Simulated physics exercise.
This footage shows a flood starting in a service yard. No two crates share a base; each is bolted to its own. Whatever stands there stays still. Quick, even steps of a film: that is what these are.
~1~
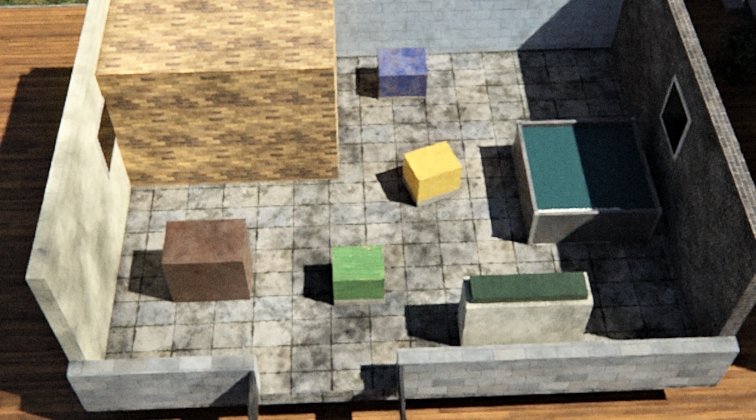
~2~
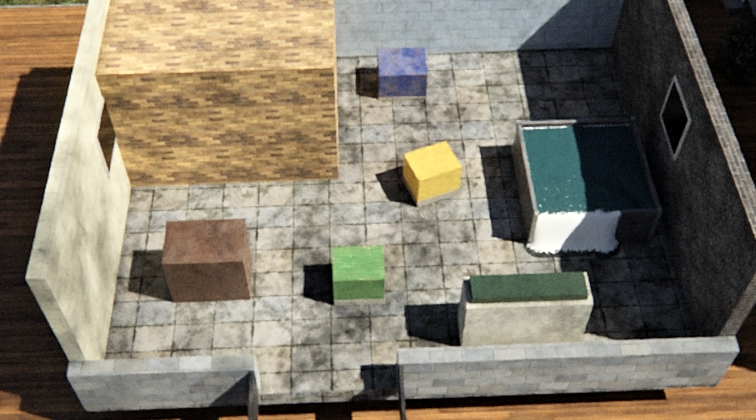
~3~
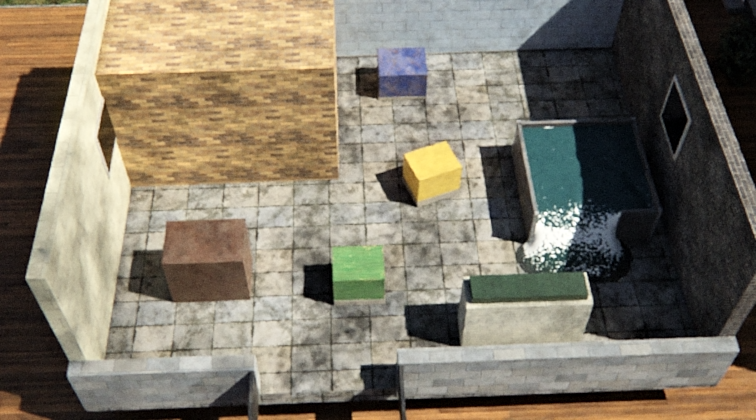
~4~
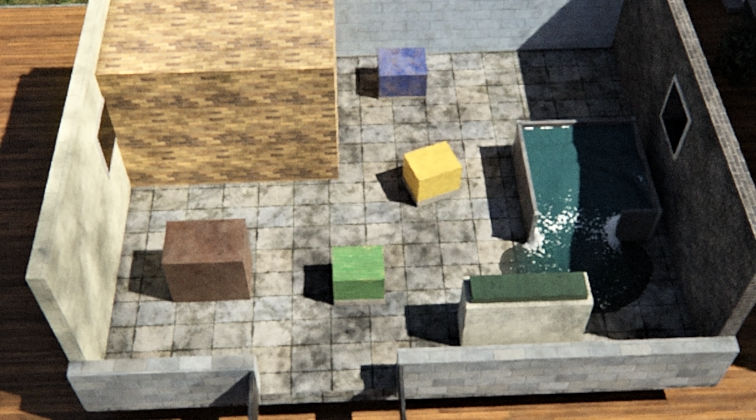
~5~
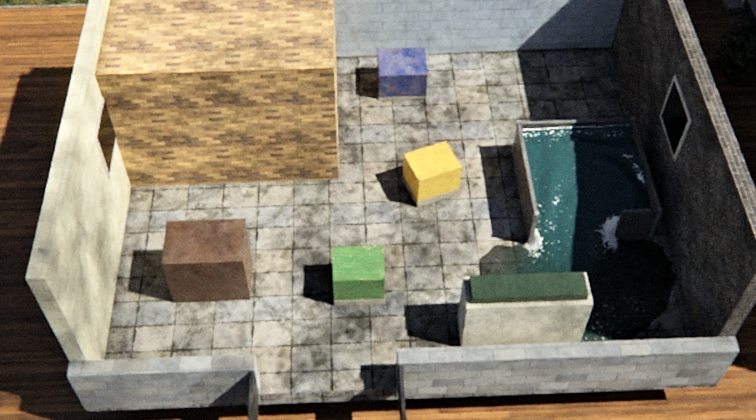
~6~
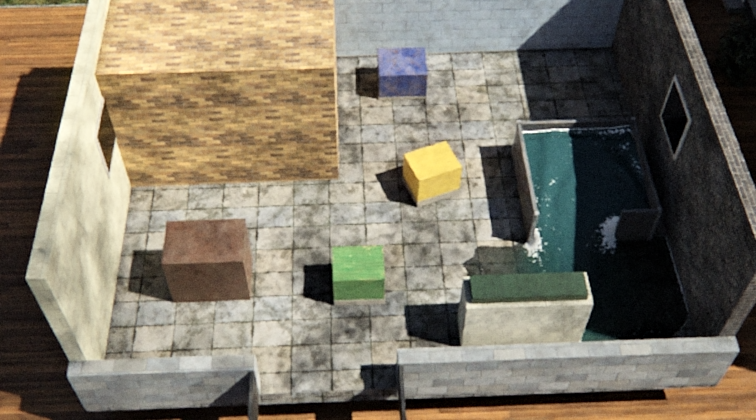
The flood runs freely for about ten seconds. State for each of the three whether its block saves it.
One by one: The green crate will be touched, the yellow crate will not be touched, the blue crate will be touched.
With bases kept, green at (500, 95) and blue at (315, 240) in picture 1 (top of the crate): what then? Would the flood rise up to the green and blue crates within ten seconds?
Looking at both, the green crate is left untouched, and the blue crate gets submerged.
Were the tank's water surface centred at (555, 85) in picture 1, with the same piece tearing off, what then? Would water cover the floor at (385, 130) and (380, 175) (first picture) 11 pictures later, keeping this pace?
Note: Point one missed by the flow; point two missed by the flow.
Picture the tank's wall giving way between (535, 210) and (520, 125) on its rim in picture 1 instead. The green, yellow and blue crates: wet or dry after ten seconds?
Result: Green crate gets overtopped, yellow crate gets overtopped, blue crate gets overtopped.
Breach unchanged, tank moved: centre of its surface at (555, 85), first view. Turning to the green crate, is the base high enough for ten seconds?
Result - green crate gets flooded.
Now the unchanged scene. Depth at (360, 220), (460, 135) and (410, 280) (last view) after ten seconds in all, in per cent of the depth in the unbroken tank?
I'd say close to 4, 4 and 8 percent.
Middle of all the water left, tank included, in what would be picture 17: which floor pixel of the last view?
The spot I would choose is (564, 258).
A moment on, water covers 15 % of the floor; the green crate water round its plinth, the yellow crate not reached, the blue crate not reached.
Next, water covers 25 % of the floor; the green crate water round its plinth, the yellow crate not reached, the blue crate not reached.
Then, water covers 45 % of the floor; the green crate water round its plinth, the yellow crate water round its plinth, the blue crate not reached.
Later, water covers 75 % of the floor; the green crate water round its plinth, the yellow crate water round its plinth, the blue crate water round its plinth.
In the end, water covers 90 % of the floor; the green crate was topped, the yellow crate stayed above the water, the blue crate was topped.
